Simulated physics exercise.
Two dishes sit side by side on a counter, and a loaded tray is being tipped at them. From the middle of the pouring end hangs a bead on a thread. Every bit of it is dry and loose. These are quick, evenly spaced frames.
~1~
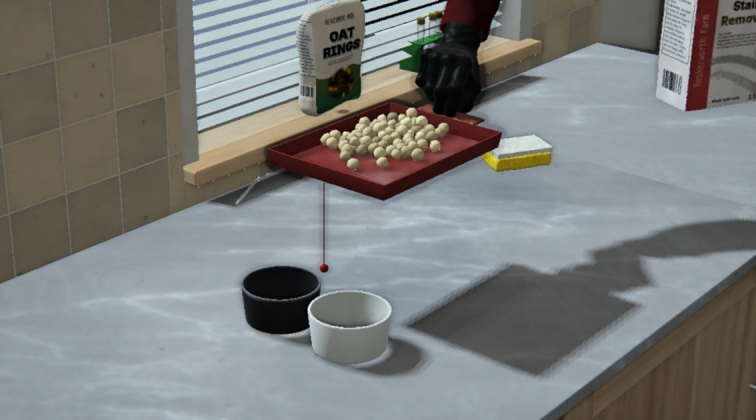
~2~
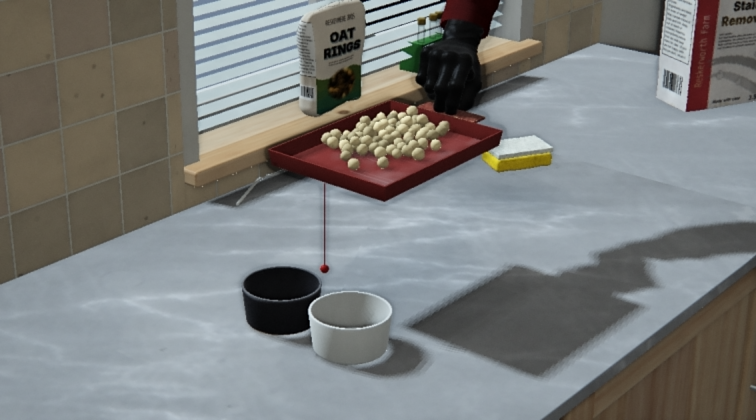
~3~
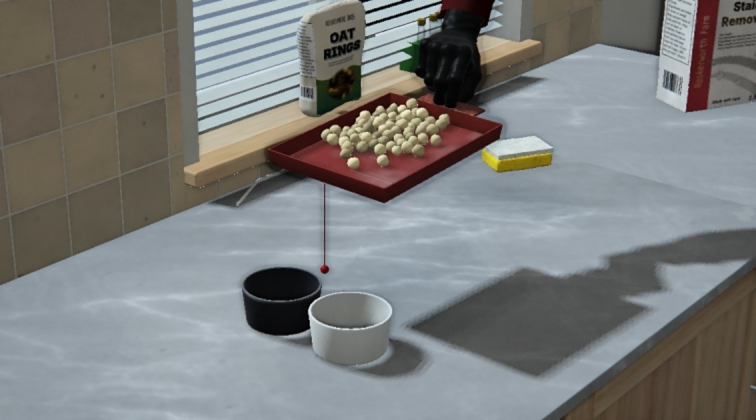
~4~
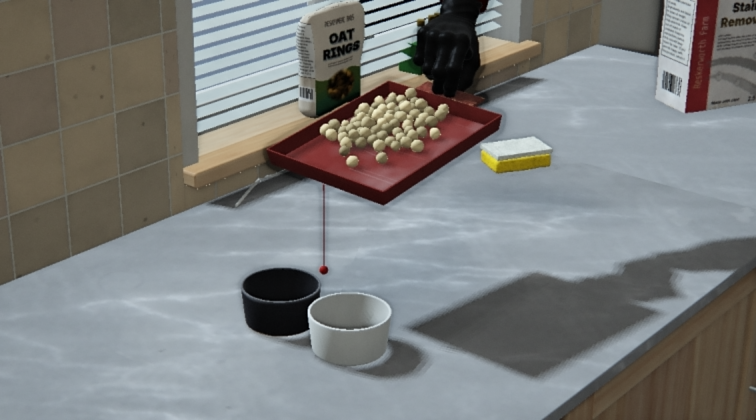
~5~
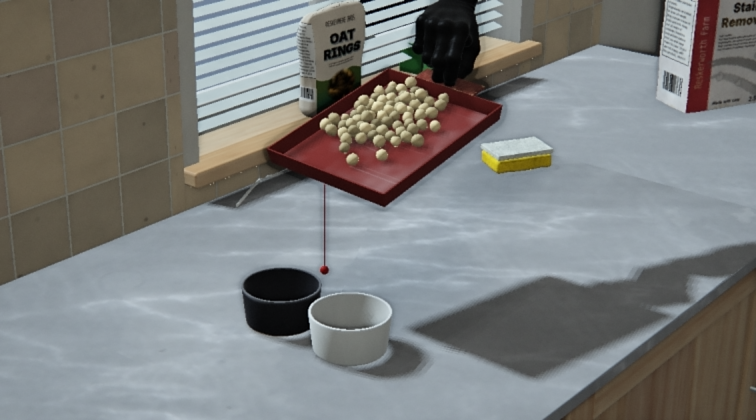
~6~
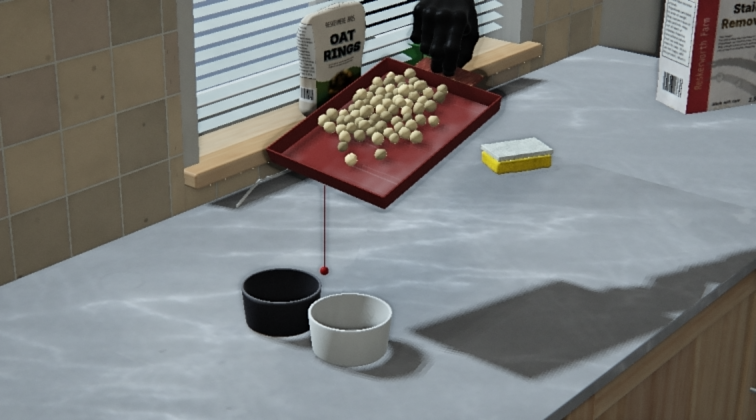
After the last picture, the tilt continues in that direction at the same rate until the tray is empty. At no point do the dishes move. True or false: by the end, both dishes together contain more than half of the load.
True.
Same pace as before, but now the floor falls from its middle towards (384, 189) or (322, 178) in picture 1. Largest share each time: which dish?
Rightward dish on the first try, Leftward dish on the second.
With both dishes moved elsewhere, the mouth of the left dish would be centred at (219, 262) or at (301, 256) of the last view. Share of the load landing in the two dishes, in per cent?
Close to 10 in a hundred, then close to 0 in a hundred.
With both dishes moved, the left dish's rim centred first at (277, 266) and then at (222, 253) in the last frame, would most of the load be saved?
Catch, run one: Below the halfway mark; run two: Below the halfway mark.
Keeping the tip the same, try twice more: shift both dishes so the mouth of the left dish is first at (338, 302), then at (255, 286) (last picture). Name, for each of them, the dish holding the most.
The first time it is the dish to the left, and the second time it is the dish to the right.
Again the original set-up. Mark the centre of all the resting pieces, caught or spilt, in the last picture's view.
Roughly at (340, 342), give or take.
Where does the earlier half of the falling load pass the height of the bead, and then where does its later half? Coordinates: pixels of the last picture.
Early half (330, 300), late half (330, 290).
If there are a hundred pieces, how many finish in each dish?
For the left dish 10 per cent, for the right dish 60.
Soon after the last picture, tray tipped steeply; nearly all on the tray; a stray few in the right dish; a small part in the air.
A little later, tray tipped past a quarter turn; nearly all on the tray; a small part in the right dish; a stray few in the air.
Later still, tray tipped past a quarter turn; about half in the right dish; a small part in the left dish; about a third outside both.
At rest, tray tipped past a quarter turn; about half in the right dish; a small part in the left dish; about a third outside both.
